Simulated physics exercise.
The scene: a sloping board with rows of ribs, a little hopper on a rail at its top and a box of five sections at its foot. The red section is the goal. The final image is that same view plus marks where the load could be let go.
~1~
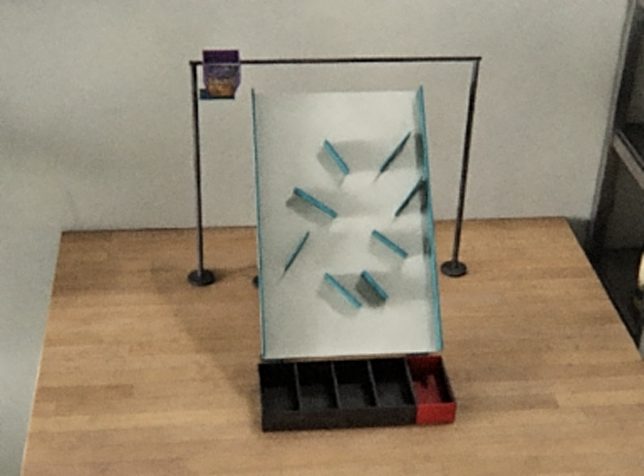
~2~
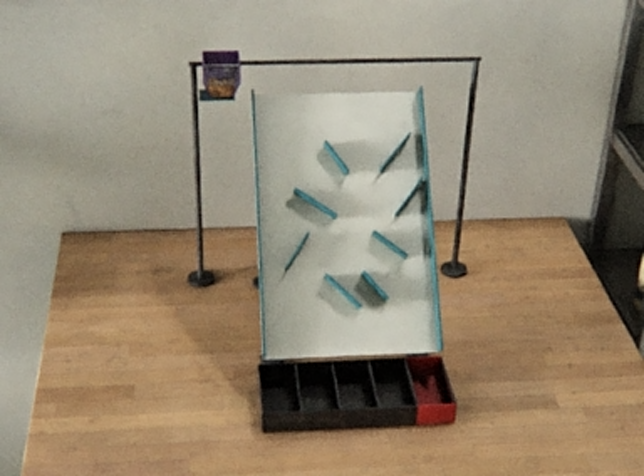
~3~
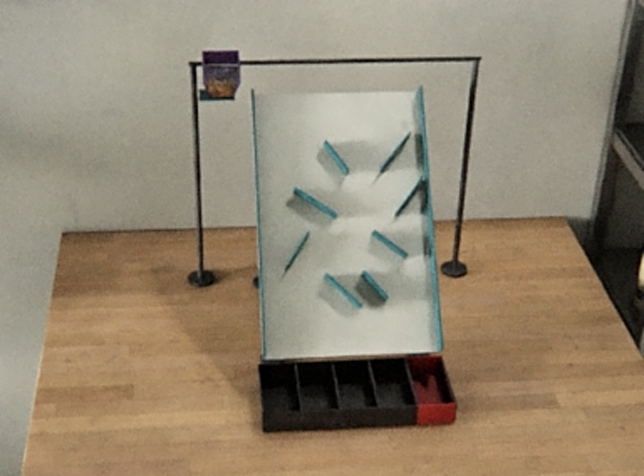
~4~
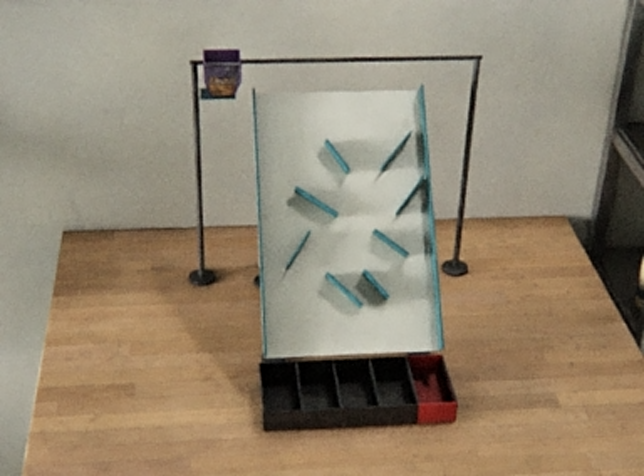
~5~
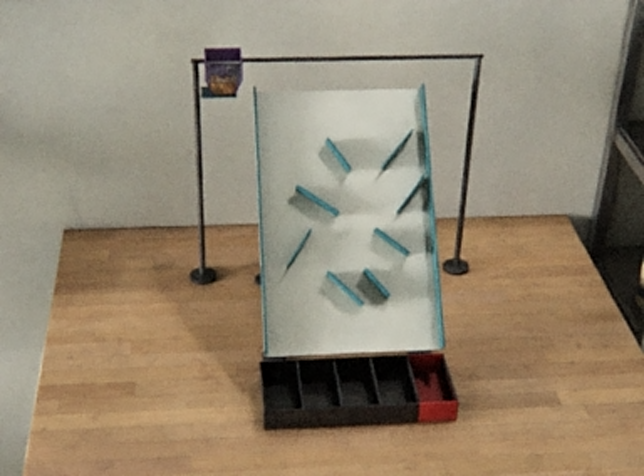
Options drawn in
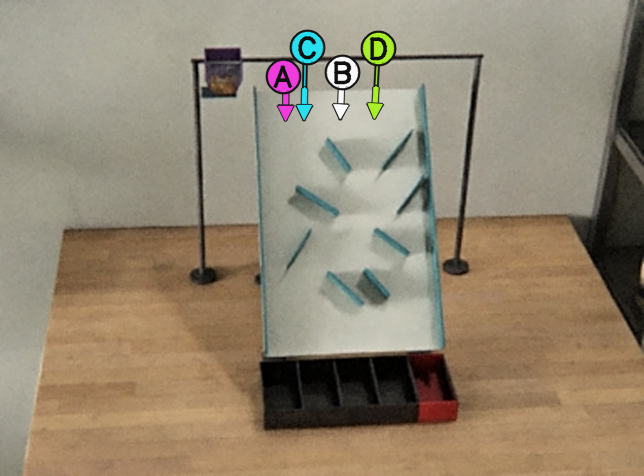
To begin with, a small purple and orange hopper sits at the left end of a rail above a pale sloping board with teal ribs, with a dark box below whose right section is red. Nothing in the setup moves apart from a very slight shift of the view.
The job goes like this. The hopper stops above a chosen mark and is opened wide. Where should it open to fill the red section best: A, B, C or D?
Choose B.
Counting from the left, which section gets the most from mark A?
It is the first one.
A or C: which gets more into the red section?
C it is.
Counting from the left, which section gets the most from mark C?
The fifth from the left.
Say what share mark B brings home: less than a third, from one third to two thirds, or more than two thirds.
More than two thirds.
On the marked copy, mark A meets the board at (285, 115); mark B meets the board at (340, 113); mark C meets the board at (304, 114); mark D meets the board at (374, 113).
For mark A, roughly a quarter in the red section, roughly two thirds in other sections, about a tenth outside the box.
For mark B, the larger part in the red section, about a tenth in other sections.
For mark C, roughly half in the red section, roughly a third in other sections, about a tenth outside the box.
For mark D, roughly half in the red section, roughly half in other sections.
